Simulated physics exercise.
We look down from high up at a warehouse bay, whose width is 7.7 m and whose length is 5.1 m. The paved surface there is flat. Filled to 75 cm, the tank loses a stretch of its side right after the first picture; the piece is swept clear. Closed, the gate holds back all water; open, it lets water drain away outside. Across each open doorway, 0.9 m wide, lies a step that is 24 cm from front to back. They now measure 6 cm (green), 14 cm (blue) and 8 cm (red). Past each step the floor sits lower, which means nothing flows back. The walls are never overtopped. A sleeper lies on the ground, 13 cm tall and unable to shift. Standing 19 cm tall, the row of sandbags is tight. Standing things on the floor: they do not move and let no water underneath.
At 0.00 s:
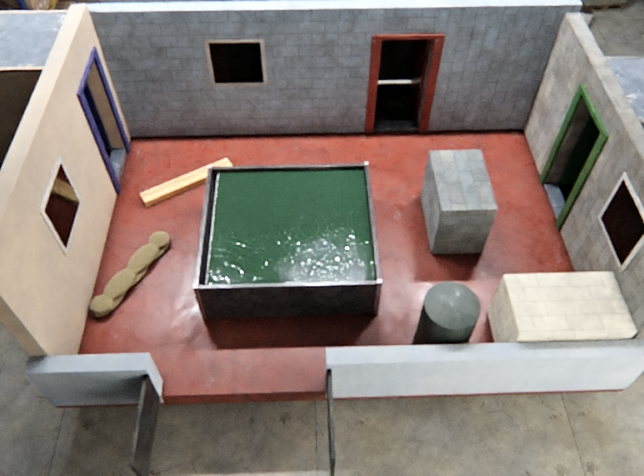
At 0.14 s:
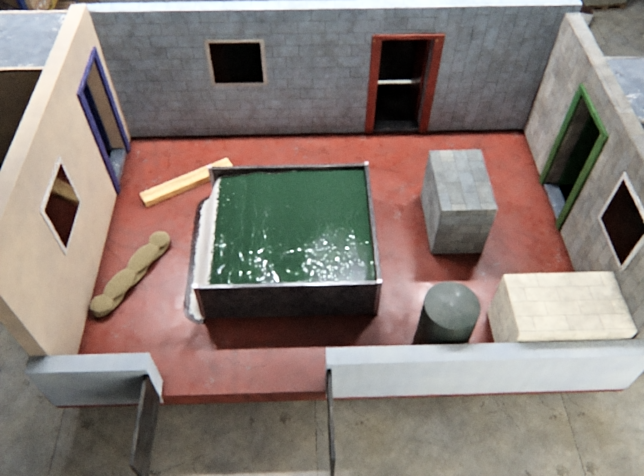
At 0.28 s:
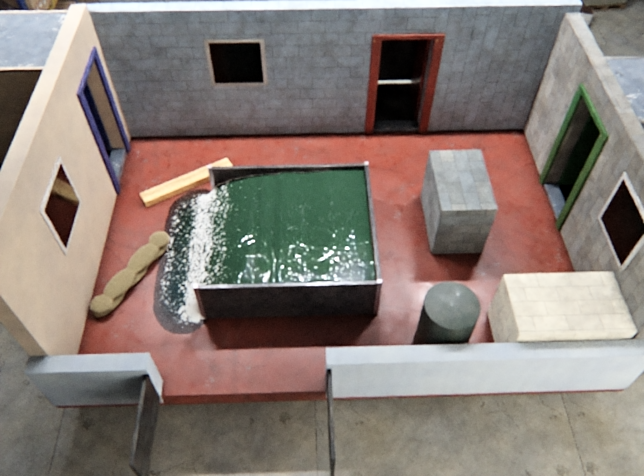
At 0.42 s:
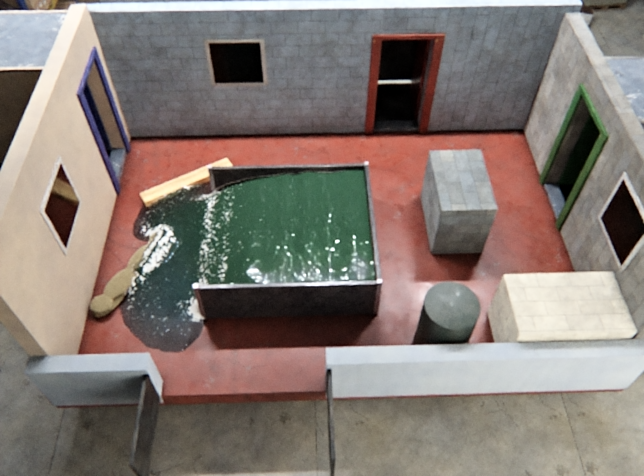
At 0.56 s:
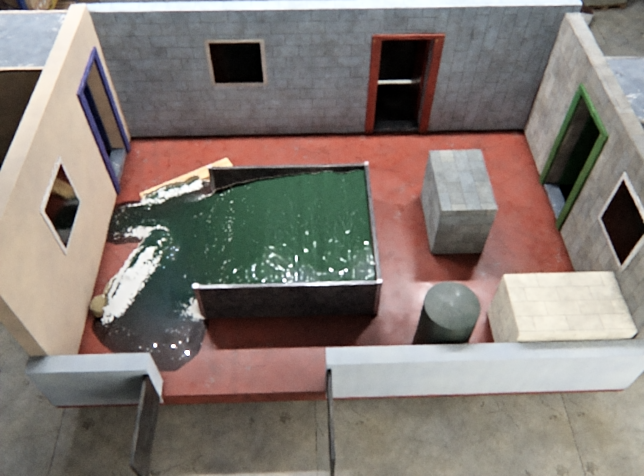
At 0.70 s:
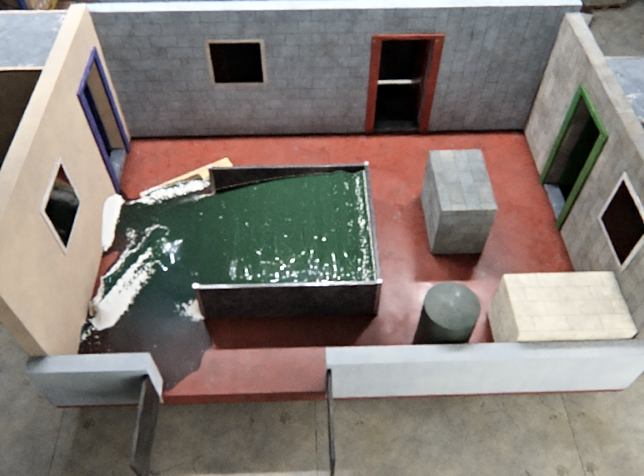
At first, green water lies still in a square tank on the red floor of a walled bay. Then the tank's left side is open and water pours out, foaming white as it spreads left, washing over the tan twisted object and reaching the left wall, while the right side stays dry.
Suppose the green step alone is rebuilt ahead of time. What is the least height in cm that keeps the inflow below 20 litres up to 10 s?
About 11 cm.
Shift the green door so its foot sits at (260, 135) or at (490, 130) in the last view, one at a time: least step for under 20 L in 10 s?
About 8.5 cm for the first and 14.5 cm for the second.
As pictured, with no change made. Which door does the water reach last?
The green door comes last.
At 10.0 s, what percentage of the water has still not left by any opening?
I'd say near 78 per cent is still there.
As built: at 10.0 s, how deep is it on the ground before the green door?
Some 10.0 cm.
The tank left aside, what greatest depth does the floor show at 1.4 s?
Close to 62 centimetres.
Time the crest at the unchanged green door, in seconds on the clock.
Peak time: About 6.0 s.
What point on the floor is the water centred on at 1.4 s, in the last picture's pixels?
Look at about (231, 257) in the last view.
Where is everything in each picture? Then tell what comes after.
The first picture shows still water, 75 cm deep, in the tank at (288, 224); the green door at (569, 164) is dry.
In the second picture, the gap is at (211, 246), the front 0.2 m out at (191, 313); the back of the tank holds 75 cm.
In the third picture, the gap is at (211, 247), the front 0.8 m out at (161, 281); the back of the tank holds 75 cm.
In the fourth picture, the front is at (126, 305), 1.3 m from the gap at (211, 248); 3.1 m2 of floor is wet, 75 cm left at the back.
In the fifth picture, water pours out at (211, 248) and has run 1.8 m, to (108, 235); about 13 cm deep outside, 74 cm at the back.
In the sixth picture, the gap is at (211, 248), the front 1.9 m out at a hidden place; the back of the tank holds 66 cm; the green door at (569, 164), 5.9 m from the gap, is still 6.0 m from the nearest water.
After 1.4 s water covers 25 % of the floor, deepest (62 cm) near (85, 382); it has not reached the green door.
After 3.0 s water covers 55 % of the floor, deepest (45 cm) near (128, 151); it has not reached the green door.
After 10.0 s water covers 95 % of the floor, deepest (20 cm) near (88, 316); 10 cm at the green door, 81 litres in over its 6 cm step.
At the green door as built, the water arrived by 4.9 s and peaked near 14 cm at 5.8 s.
With a step of 9.5 cm, 32 litres would have come in within the 10 s; with 13 cm, 8 litres. So under 20 litres takes about 11 cm.
